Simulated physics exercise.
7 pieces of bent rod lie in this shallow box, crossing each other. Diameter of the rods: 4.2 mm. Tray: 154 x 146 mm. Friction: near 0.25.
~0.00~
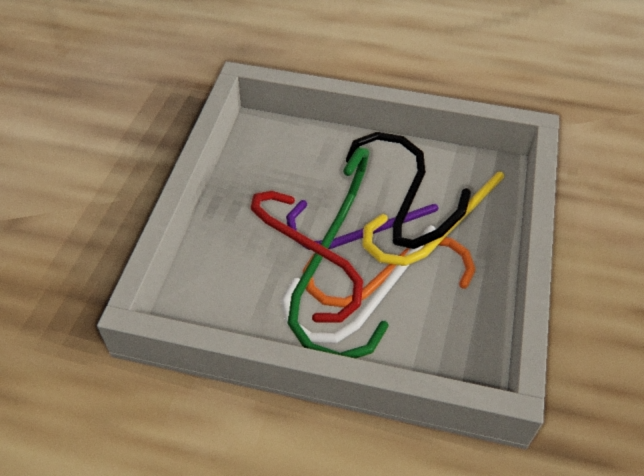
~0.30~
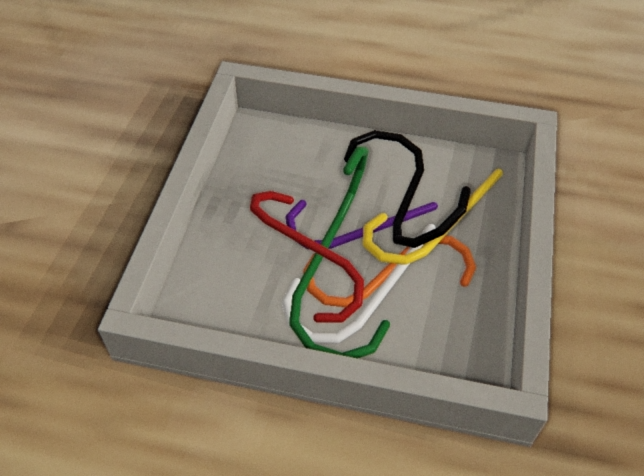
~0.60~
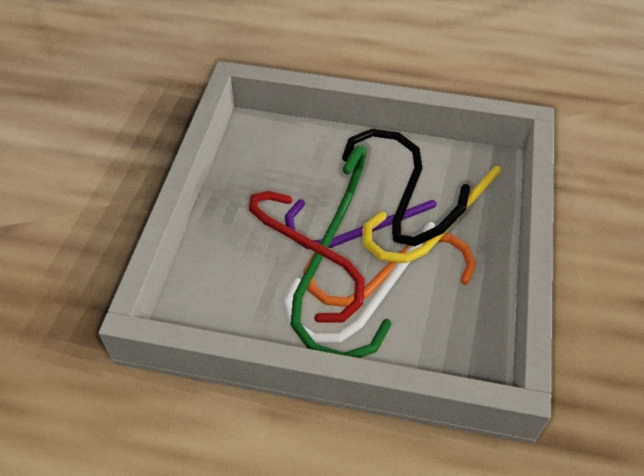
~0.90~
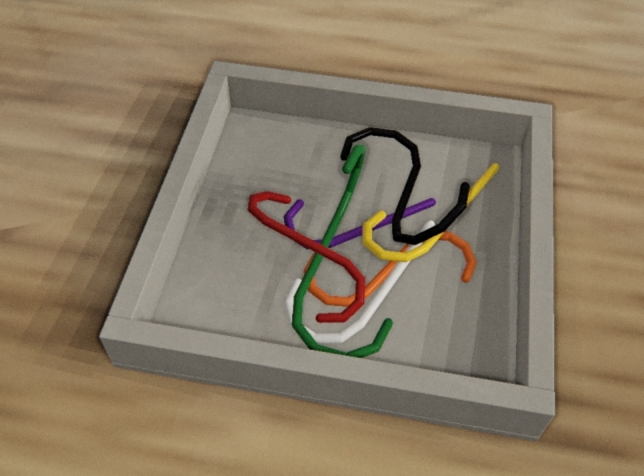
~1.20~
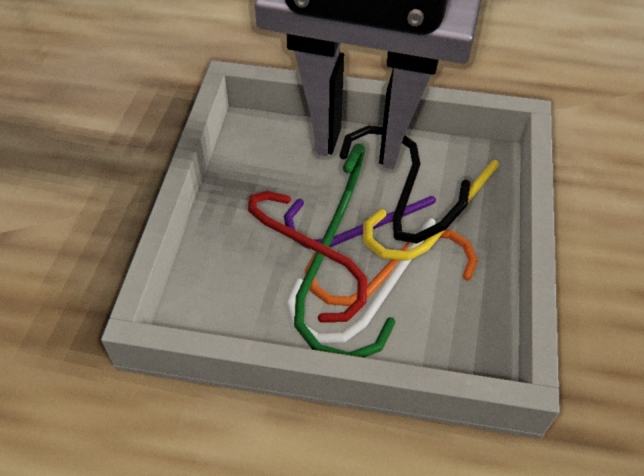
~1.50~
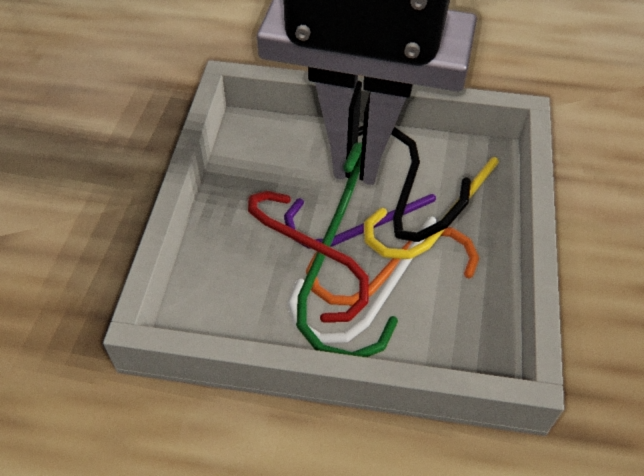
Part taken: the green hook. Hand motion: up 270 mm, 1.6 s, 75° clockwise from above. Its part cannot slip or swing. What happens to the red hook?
It escapes the tray.
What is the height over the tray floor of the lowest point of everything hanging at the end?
210 mm.
After 1.98 s, lowest point more than 20 mm over the tray floor, green hook 58 mm.
After 2.38 s, lowest point more than 20 mm over the tray floor, green hook 158 mm, red hook 94 mm.
After 3.10 s, lowest point more than 20 mm over the tray floor, green hook 272 mm, red hook 208 mm.
End, hanging green hook 272 mm, red hook 207 mm; the other 5 are down.
